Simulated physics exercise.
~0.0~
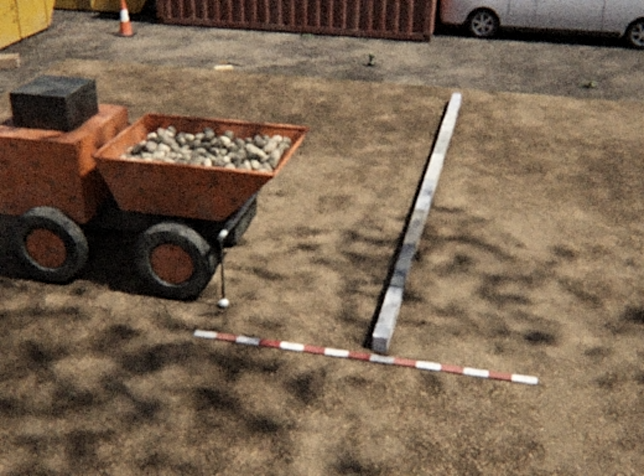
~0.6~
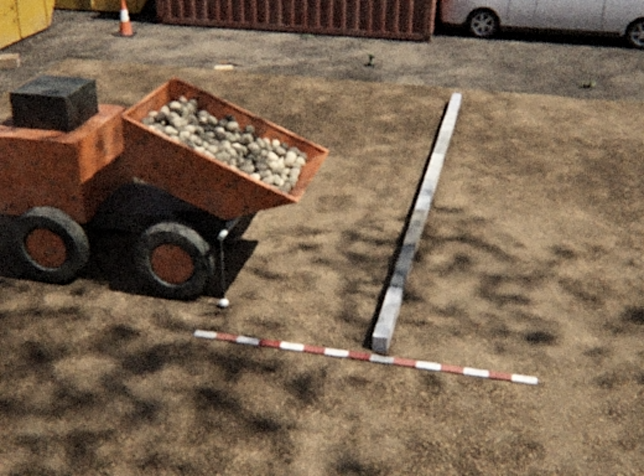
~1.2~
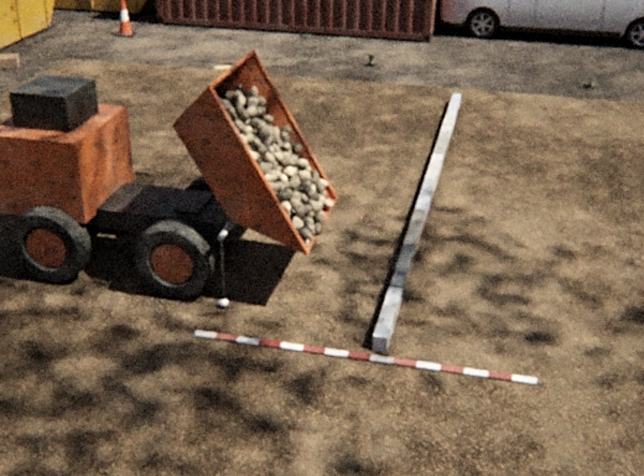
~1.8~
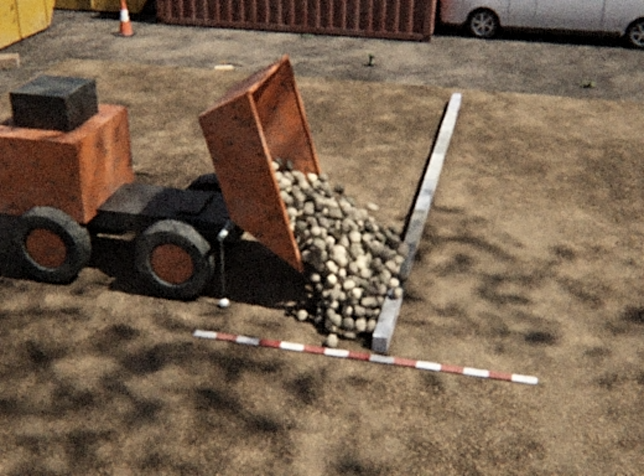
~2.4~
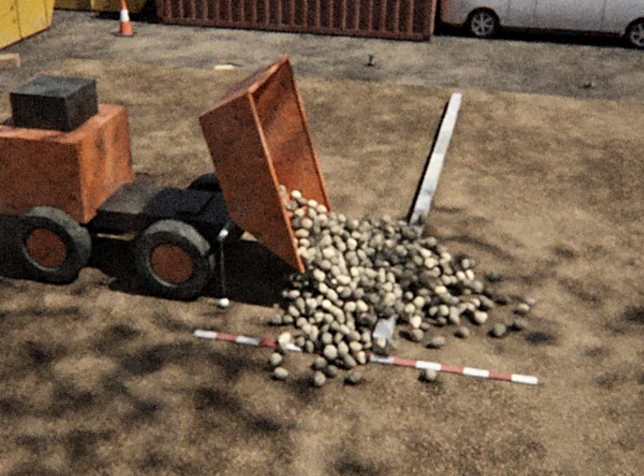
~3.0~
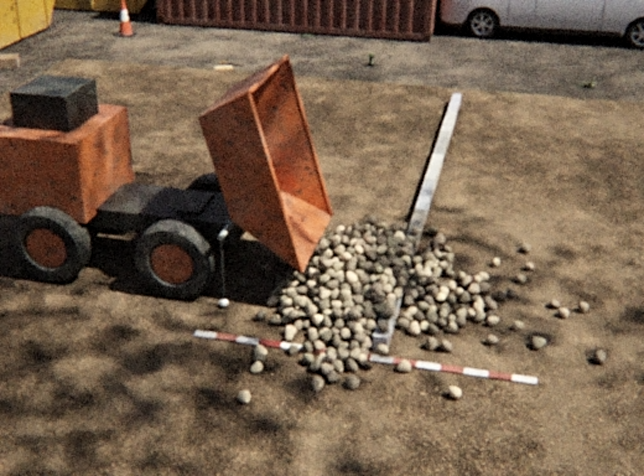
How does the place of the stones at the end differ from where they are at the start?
At the start the stones sit in the orange body of the dumper, and at the end they lie on the ground farther right and lower in view, heaped around the near part of the pale kerb.
In this clip, a small orange dumper tips its body steeply to the right, and its load of rounded stones slides out onto the ground, ending in a heap against and over a pale kerb, with a few scattered beyond it and the raised body empty.
